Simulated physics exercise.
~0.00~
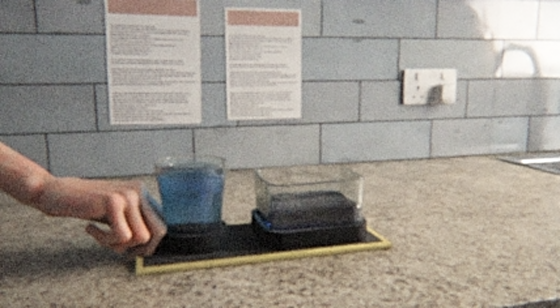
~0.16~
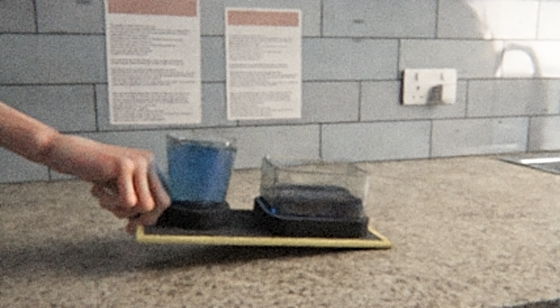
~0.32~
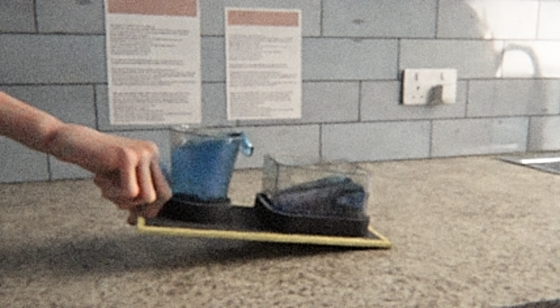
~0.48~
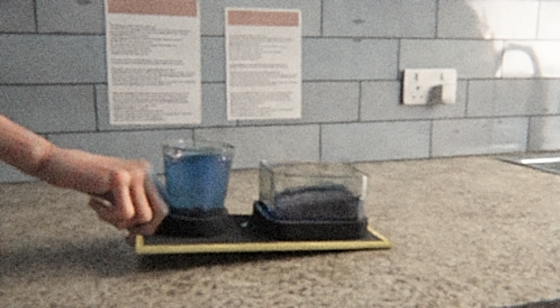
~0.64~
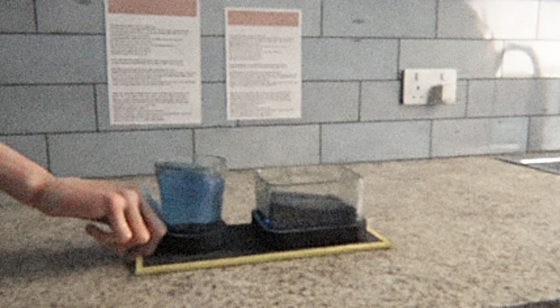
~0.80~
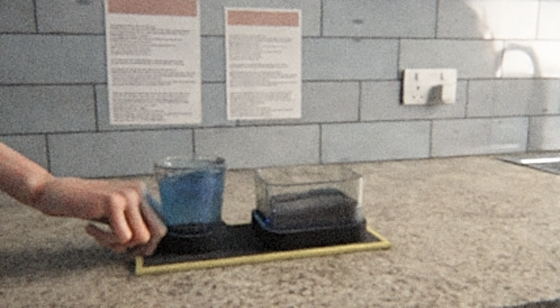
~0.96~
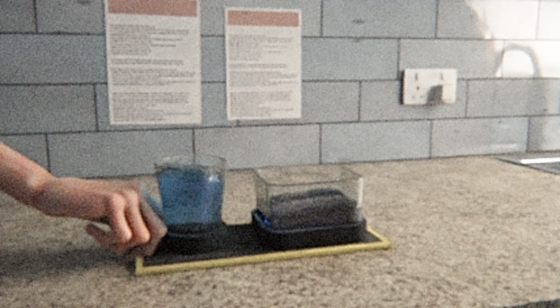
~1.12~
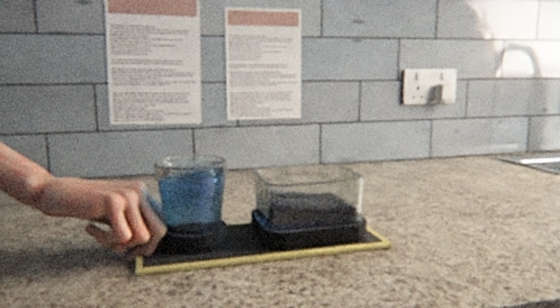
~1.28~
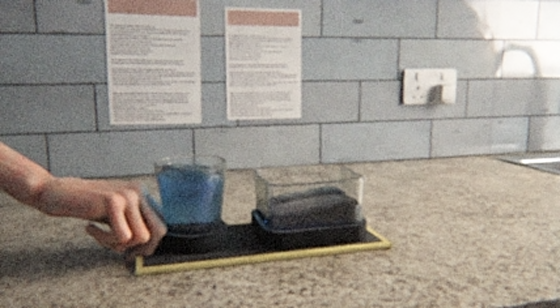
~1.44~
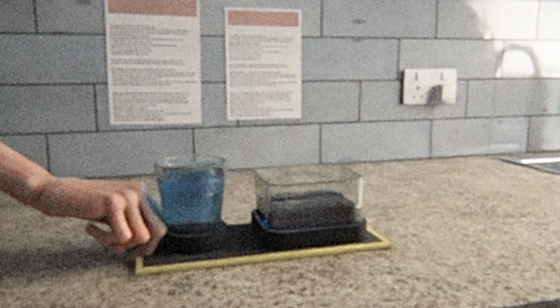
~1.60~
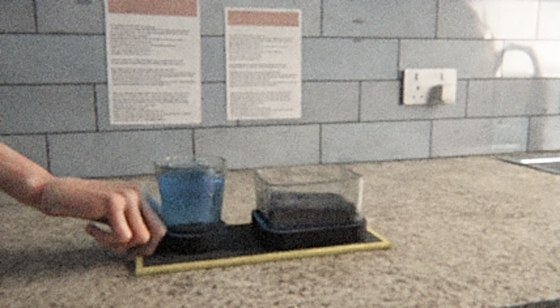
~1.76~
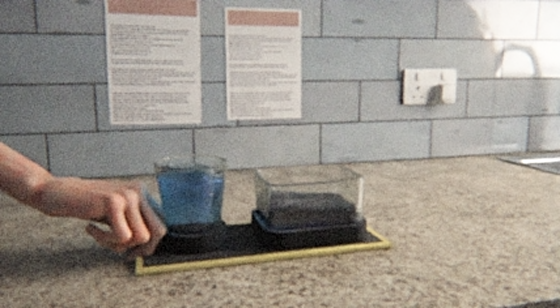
A dark tray with a yellow edge sits on a speckled counter, carrying an open tumbler of blue water on the left and a wide, clear food box of darker-looking water on the right. A hand at its left end lifts that side, so the tray slopes down to the right. The water in both containers shifts, and a little blue water slips over the tumbler's right rim. The hand then lowers the tray until it lies flat again. Both containers stay upright in their dark holders, and their water settles while the hand remains beside the tumbler.
